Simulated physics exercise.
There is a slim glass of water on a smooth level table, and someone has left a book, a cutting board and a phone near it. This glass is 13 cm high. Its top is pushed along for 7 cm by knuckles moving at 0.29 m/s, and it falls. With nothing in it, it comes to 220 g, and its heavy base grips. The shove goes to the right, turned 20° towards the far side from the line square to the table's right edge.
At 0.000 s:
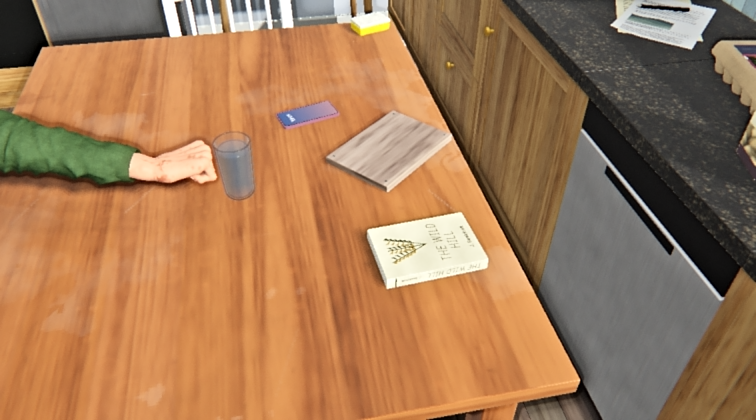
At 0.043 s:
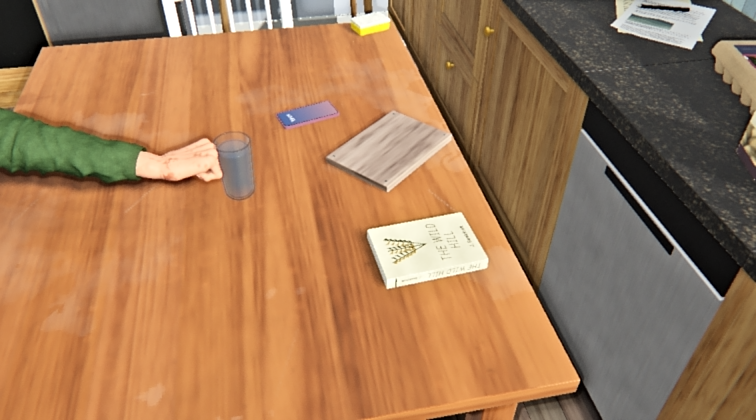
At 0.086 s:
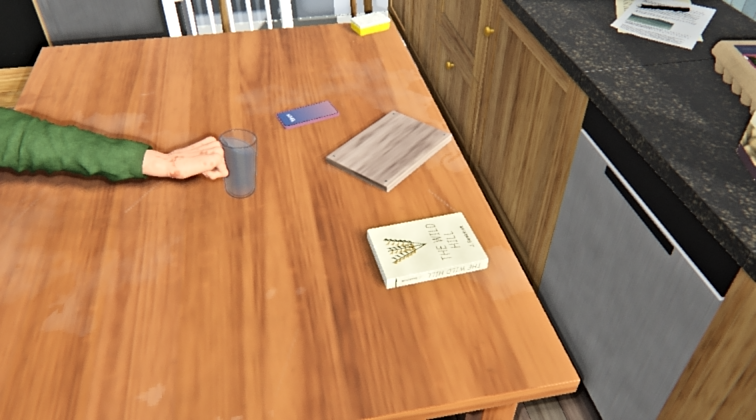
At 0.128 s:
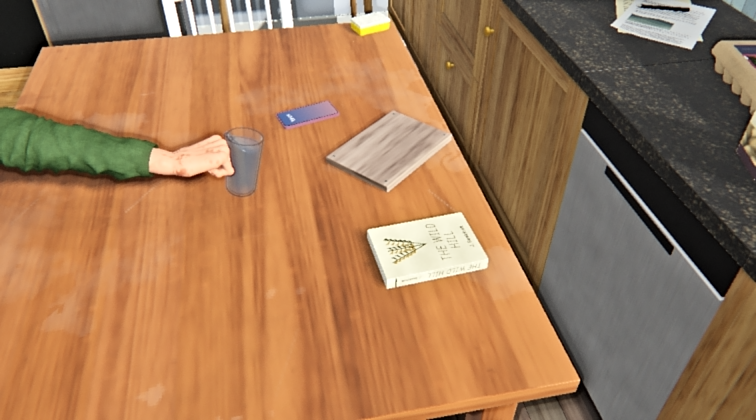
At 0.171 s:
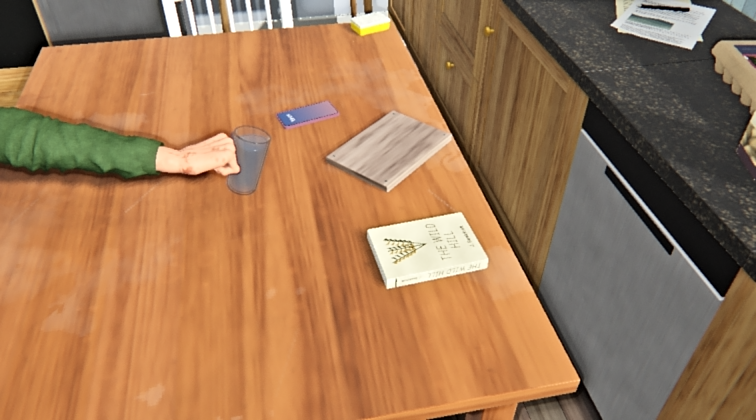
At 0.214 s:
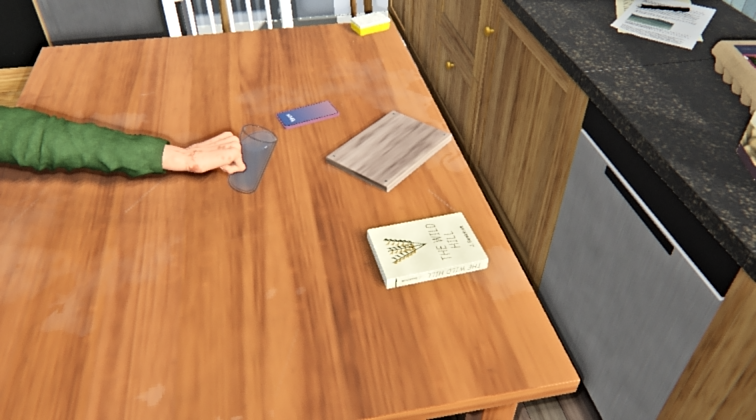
A wooden kitchen table, seen from above at an angle by a still camera, fills most of the view beside a dark counter with grey and wooden fronts. A clear glass stands near a blue phone, a greyish wooden board and a cream book, with a yellow block at the far edge. A green-sleeved arm reaches from the left, and its fist pushes the glass rightward until it leans.
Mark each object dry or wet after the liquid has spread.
Book: Wet; cutting board: Wet; phone: Wet.
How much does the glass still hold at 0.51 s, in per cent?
Around 60 %.
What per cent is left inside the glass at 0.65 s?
About 36 %.
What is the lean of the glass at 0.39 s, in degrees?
Angle: Around 74°.
After 0.39 s the tilt is 74° and 95 per cent is in the glass, 0 has run off the table; wet so far, nothing.
After 0.51 s the tilt is 87° and 60 per cent is in the glass, 0 has run off the table; wet so far, cutting board.
After 0.65 s the tilt is 87° and 36 per cent is in the glass, 0 has run off the table; wet so far, cutting board.
After 0.89 s the tilt is 87° and 20 per cent is in the glass, 5 has run off the table; wet so far, book, cutting board, phone.
In the end 5 per cent is in the glass, 19 has run off the table; wet so far, book, cutting board, phone.
